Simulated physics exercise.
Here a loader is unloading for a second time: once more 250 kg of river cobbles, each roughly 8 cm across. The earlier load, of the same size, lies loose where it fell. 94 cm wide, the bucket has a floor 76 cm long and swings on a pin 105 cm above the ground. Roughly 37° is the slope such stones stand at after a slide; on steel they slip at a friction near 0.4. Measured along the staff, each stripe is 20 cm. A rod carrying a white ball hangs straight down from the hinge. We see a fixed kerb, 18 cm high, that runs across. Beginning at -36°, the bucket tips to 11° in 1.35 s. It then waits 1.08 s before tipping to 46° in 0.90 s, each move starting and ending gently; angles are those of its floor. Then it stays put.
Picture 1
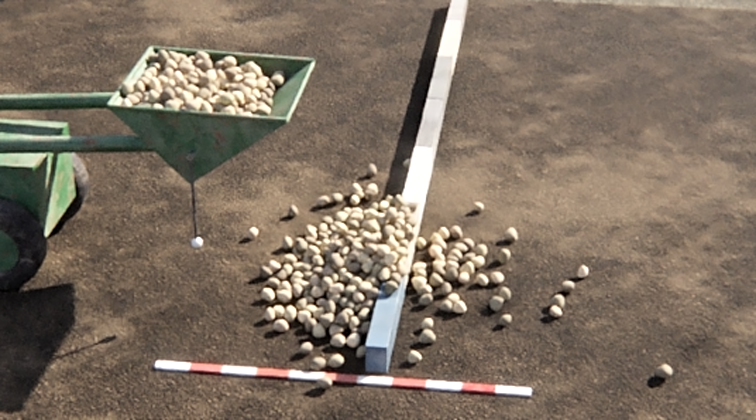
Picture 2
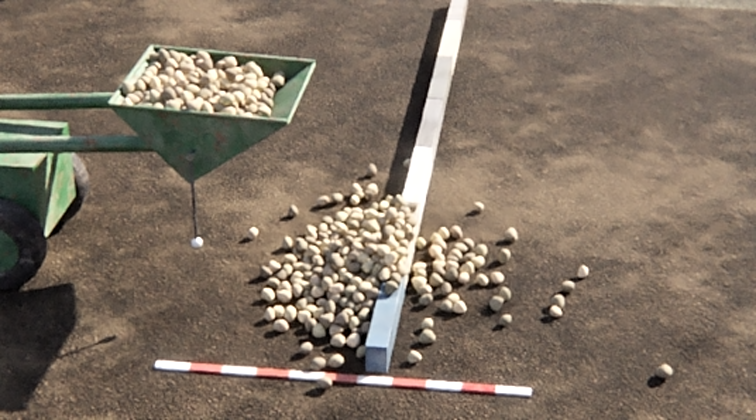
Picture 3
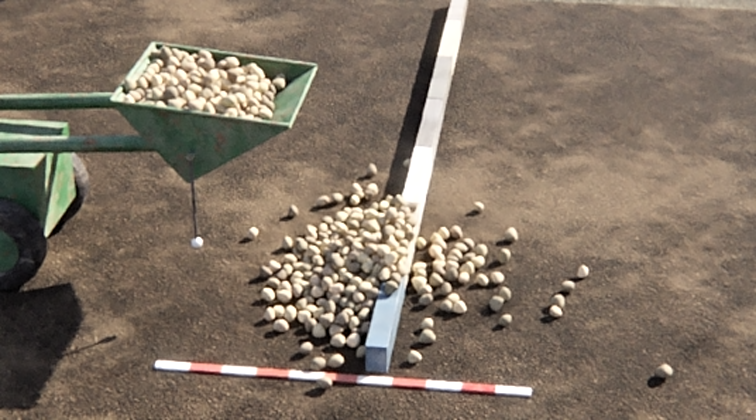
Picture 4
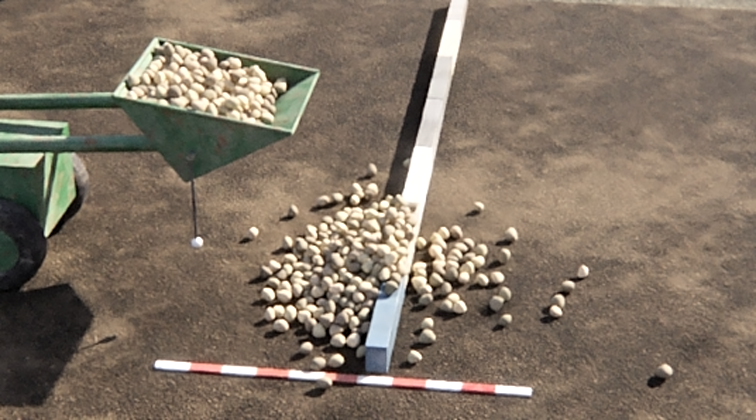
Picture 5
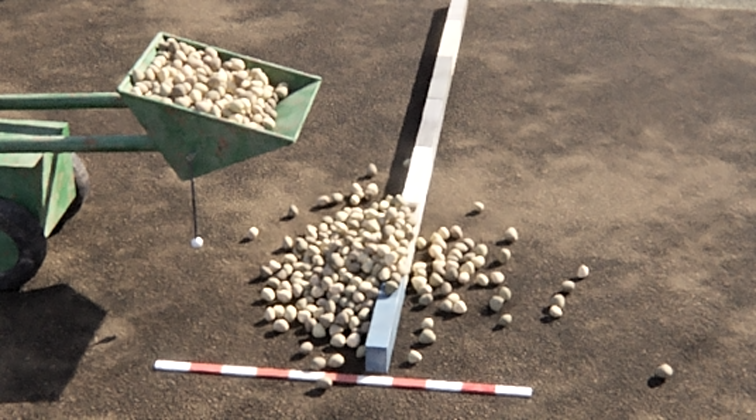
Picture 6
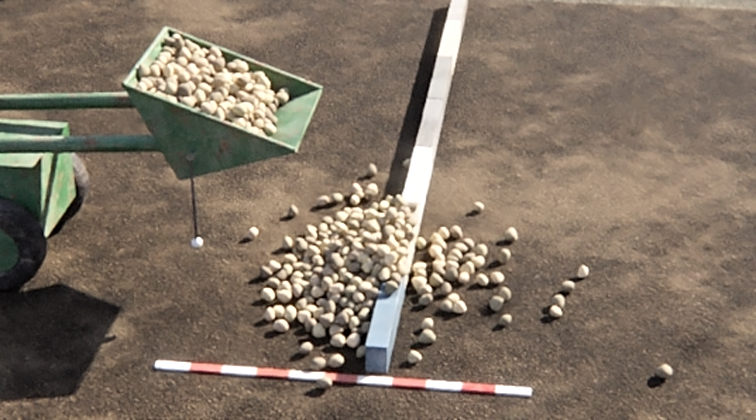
A green bucket full of pale stones slowly tilts toward the right above the dark ground.
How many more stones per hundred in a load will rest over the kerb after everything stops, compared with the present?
I would say 1 per hundred.
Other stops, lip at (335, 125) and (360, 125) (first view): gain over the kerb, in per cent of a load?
20 % and 45 %.
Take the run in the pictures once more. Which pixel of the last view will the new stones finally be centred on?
Their middle is at about (308, 253).
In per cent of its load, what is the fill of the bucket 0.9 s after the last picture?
95 % still inside.
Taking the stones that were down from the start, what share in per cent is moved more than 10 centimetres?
I'd put it at about 5 per cent.
Then, 0.4 s after the last picture the floor is at 4°; in per cent of one load, 100 in the bucket, 88 on this side of the kerb, 12 over the kerb; the foremost stones are at (555, 298).
Then, 0.9 s after the last picture the floor is at 11°; in per cent of one load, 96 in the bucket, 92 on this side of the kerb, 12 over the kerb; the foremost stones are at (555, 298).
Then, 3.2 s after the last picture the floor is at 46°; in per cent of one load, 0 in the bucket, 187 on this side of the kerb, 13 over the kerb; the foremost stones are at (555, 298).
Then, 5.7 s after the last picture the floor is at 46°; in per cent of one load, 0 in the bucket, 187 on this side of the kerb, 13 over the kerb; the foremost stones are at (555, 298). Net gain over the kerb, 1.
